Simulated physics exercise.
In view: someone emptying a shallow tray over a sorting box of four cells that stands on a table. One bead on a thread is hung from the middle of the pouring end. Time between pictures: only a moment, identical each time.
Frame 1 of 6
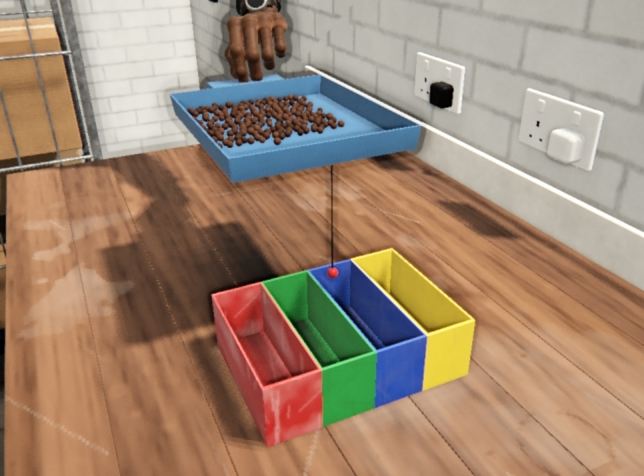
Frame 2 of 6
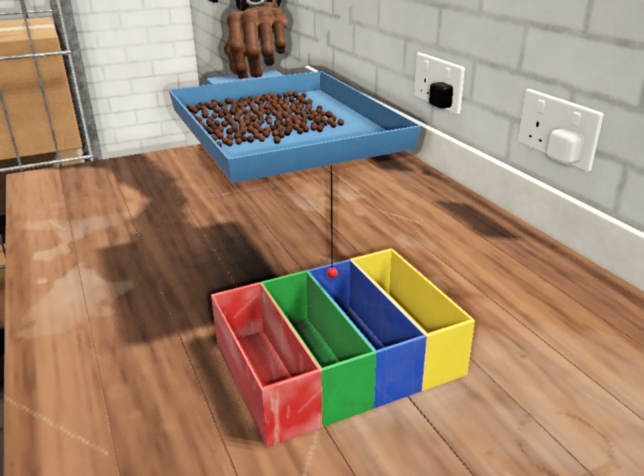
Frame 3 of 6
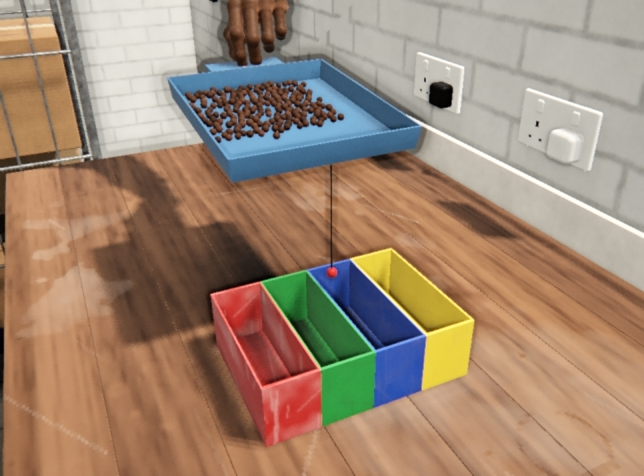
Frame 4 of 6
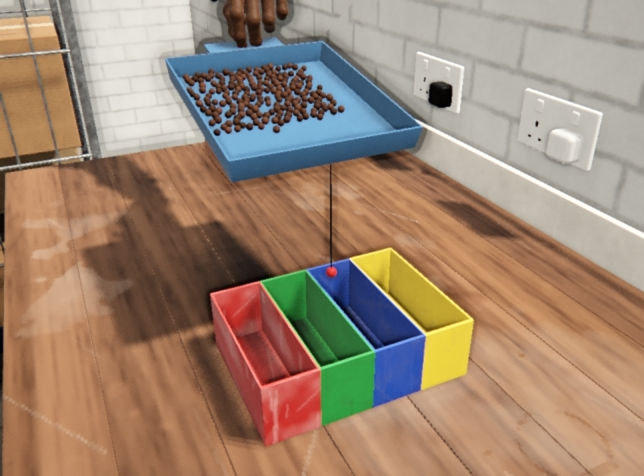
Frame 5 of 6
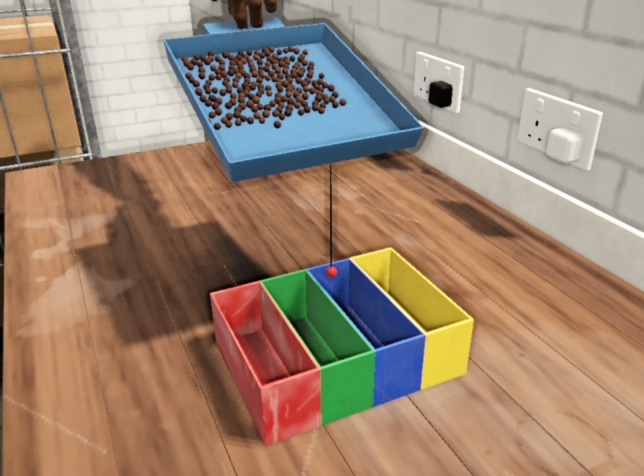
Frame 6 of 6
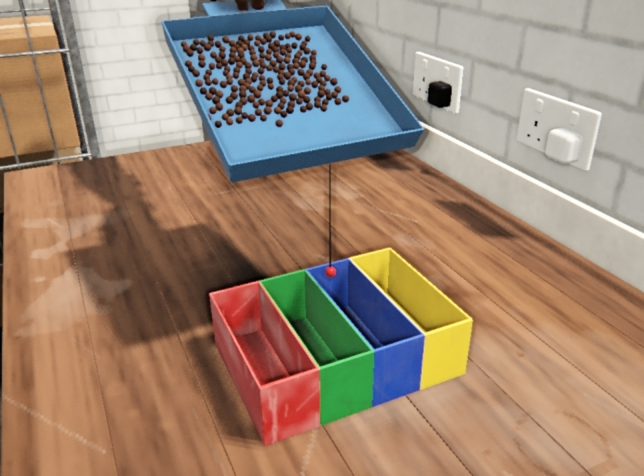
A blue tray of small brown berries was tilted steadily by a dark hand at its back edge, and the berries spread slightly across it, above a box with red, green, blue and yellow cells.
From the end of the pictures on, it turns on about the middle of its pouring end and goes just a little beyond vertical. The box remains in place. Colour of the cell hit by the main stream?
Green.
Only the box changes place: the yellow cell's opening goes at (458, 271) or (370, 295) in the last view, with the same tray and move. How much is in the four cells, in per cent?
Roughly 70% on the first try and 90% on the second.
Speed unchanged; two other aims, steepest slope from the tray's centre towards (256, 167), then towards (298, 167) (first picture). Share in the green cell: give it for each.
First some 0, then 30 per cent.
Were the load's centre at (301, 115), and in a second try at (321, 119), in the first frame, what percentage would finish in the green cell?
In order, about 30 and 30 in a hundred.
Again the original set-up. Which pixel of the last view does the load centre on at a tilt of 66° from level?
Roughly at (307, 155).
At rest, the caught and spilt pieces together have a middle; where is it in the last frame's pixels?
I'd place the middle at about (337, 381).
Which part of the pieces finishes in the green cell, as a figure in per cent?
I'd put that share near 40 per cent.
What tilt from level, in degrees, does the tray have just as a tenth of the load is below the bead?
At roughly 80°.
Just after the last frame, tray tipped steeply; almost all on the tray; about a tenth falling or outside the box.
A moment on, tray tipped past a quarter turn; the larger part on the tray; about a tenth in the green cell; about a tenth in the blue cell; just a few in the red cell; just a few in the yellow cell; about a tenth falling or outside the box.
Further on, tray tipped past a quarter turn; roughly a third in the green cell; roughly a quarter in the blue cell; roughly a quarter in the red cell; about a tenth in the yellow cell; just a few falling or outside the box.
When it is over, tray tipped past a quarter turn; roughly a third in the green cell; roughly a quarter in the blue cell; roughly a quarter in the red cell; about a tenth in the yellow cell; just a few outside the box.
